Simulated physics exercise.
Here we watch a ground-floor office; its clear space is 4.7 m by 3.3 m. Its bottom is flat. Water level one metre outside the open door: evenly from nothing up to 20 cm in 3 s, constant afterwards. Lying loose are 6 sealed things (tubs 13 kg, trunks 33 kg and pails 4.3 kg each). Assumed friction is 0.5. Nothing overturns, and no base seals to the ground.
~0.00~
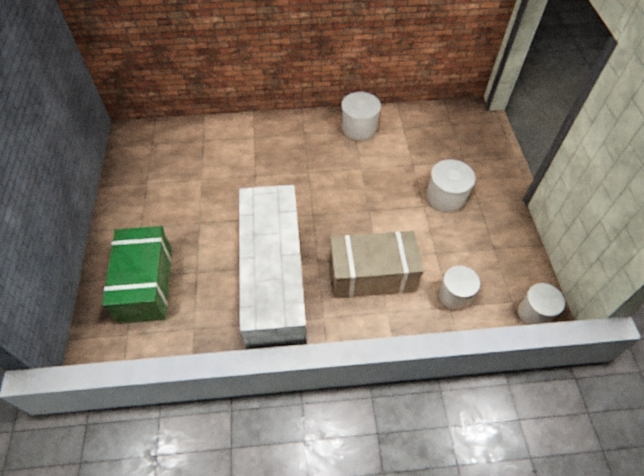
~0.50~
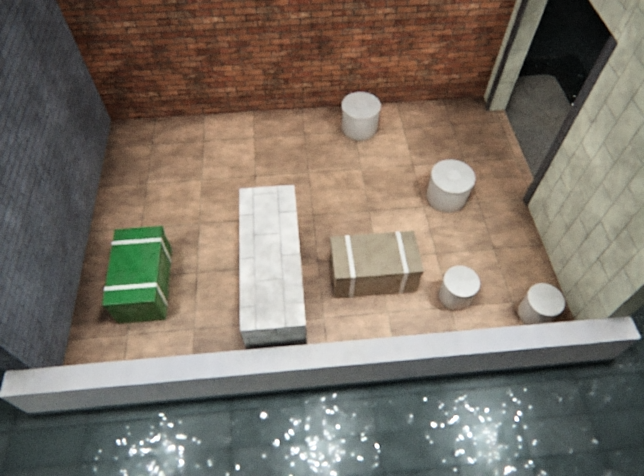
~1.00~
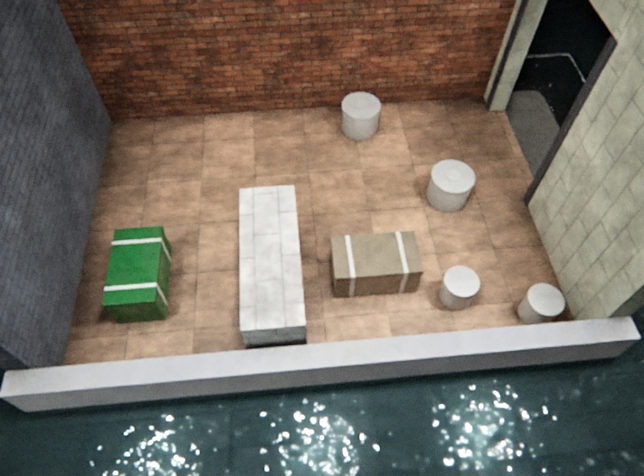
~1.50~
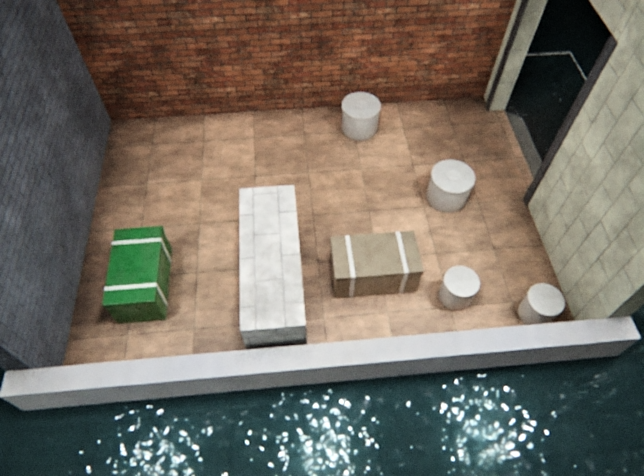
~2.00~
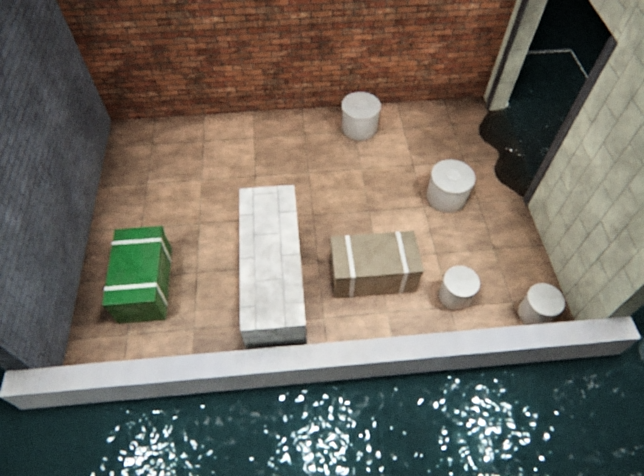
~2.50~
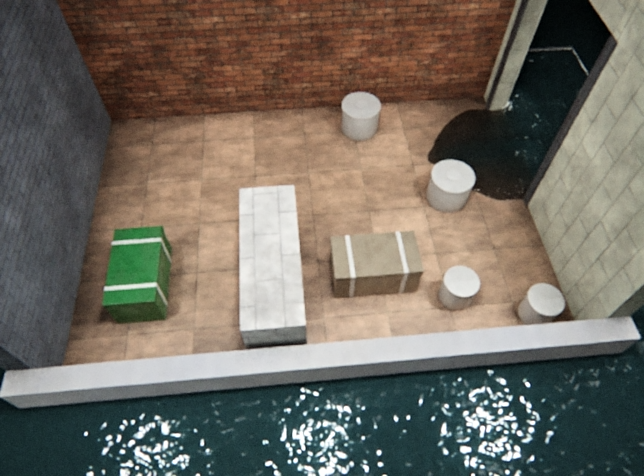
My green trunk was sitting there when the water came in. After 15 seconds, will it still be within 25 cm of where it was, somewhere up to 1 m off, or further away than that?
It is pushed a bit.
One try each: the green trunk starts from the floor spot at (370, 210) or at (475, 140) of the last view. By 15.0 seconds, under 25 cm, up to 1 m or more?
First try it drifts well away, second try it drifts well away.
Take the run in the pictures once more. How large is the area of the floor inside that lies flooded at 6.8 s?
I'd put it close to 13 m2.
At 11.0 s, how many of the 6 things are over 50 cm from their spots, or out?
The count is 3.
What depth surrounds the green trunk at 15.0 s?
20 cm, roughly.
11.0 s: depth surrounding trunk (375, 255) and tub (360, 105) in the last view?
Some 8 cm at the first, some 14 cm at the second.
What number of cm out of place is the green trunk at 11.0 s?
Roughly 30 centimetres by that point.
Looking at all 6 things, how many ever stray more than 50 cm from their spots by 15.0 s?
My count gives 6.
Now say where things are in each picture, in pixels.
The first picture shows the green trunk at (134, 263) rests on the ground; 0.0 m2 under water; 0 of 6 have shifted.
The second picture shows the green trunk at (134, 263), on the bottom; water covers 0.0 m2; 0 of 6 have shifted.
The third picture shows the green trunk at (134, 263), on the bottom; water covers 0.0 m2; 0 of 6 have shifted.
The fourth picture shows the green trunk at (134, 263), on the bottom; 0.0 m2 under water; 0 of 6 have shifted.
The fifth picture shows the green trunk at (134, 263) rests on the ground; 0.2 m2 under water; 0 of 6 have shifted.
The sixth picture shows the green trunk at (134, 263), on the bottom; water covers 0.9 m2; 0 of 6 have shifted.
After 3.5 s the green trunk is near (134, 263), 0.0 m from its start, aground; 0 afloat.
After 6.8 s the green trunk is near (134, 263), 0.0 m from its start, aground; 0 afloat.
After 11.0 s the green trunk is near (112, 288), 0.3 m from its start, afloat; 3 afloat.
After 15.0 s the green trunk is near (89, 306), 0.5 m from its start, afloat; 6 afloat.
